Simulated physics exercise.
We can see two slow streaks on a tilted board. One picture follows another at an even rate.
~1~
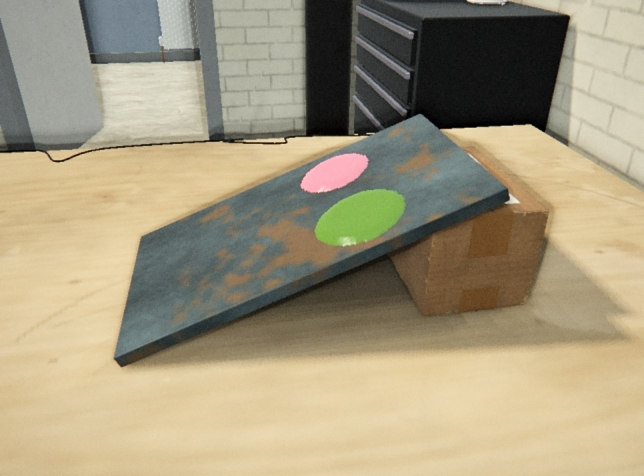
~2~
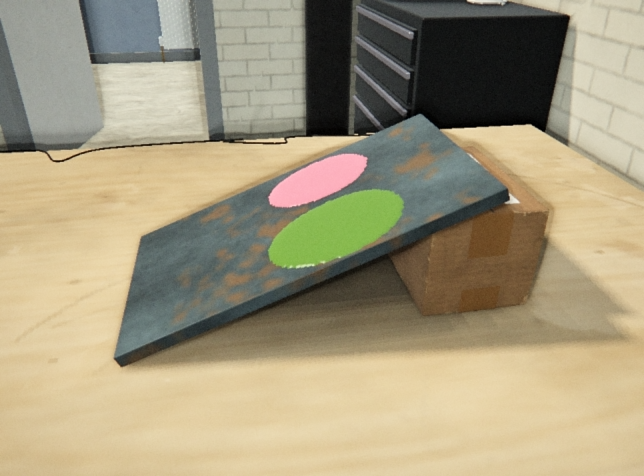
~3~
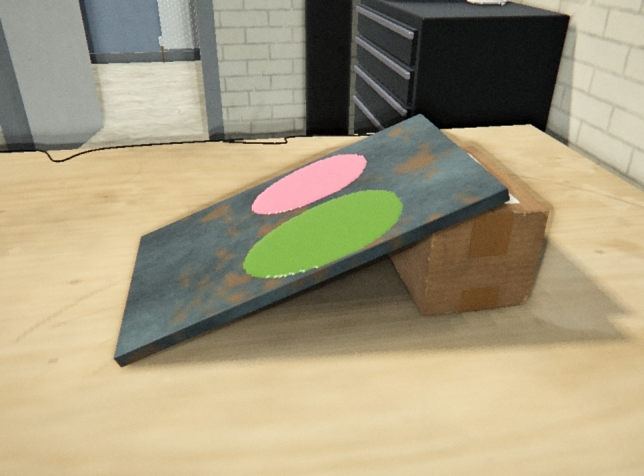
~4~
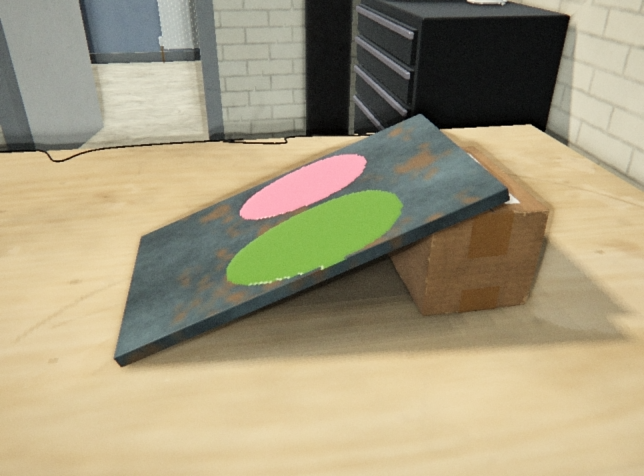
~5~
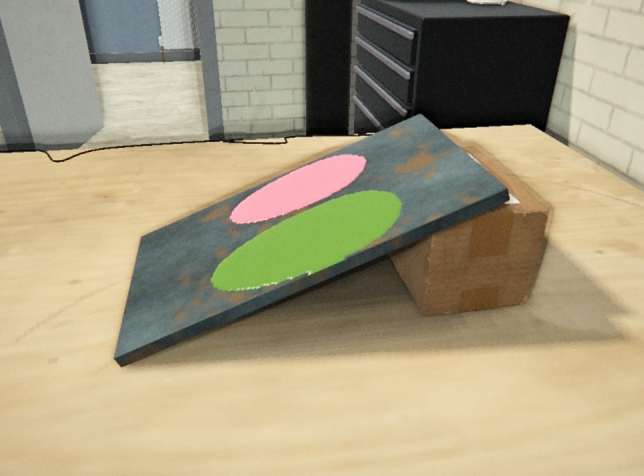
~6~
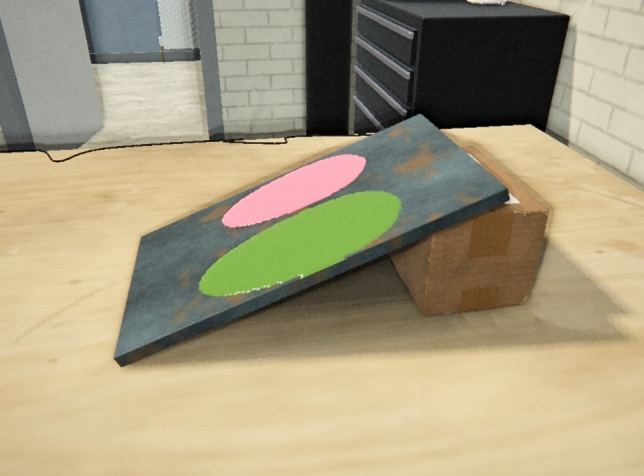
In this clip, a pink patch and a green patch of paint lie side by side on a tilted board propped on a cardboard box, and both stretch slowly down the slope toward the left, lengthening into ovals.
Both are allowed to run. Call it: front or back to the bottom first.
Front.
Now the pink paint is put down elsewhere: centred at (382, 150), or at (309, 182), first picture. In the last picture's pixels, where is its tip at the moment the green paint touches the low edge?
About (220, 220), then about (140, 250).
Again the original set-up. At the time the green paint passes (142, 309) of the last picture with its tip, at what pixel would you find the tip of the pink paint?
(184, 237), approximately.
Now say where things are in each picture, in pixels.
In the first frame, tip of the green paint half way down; tip of the pink paint (313, 180) half way down.
In the second frame, tip of the green paint (280, 249) half way down; tip of the pink paint half way down.
In the third frame, tip of the green paint three quarters of the way down; tip of the pink paint (261, 202) half way down.
In the fourth frame, tip of the green paint (239, 267) three quarters of the way down; tip of the pink paint three quarters of the way down.
In the fifth frame, tip of the green paint three quarters of the way down; tip of the pink paint (242, 212) three quarters of the way down.
In the sixth frame, tip of the green paint (210, 279) three quarters of the way down; tip of the pink paint three quarters of the way down.
Next, the green paint is close to the edge; the pink paint is three quarters of the way down.
Finally, the green paint is at the low edge; the pink paint is close to the edge.
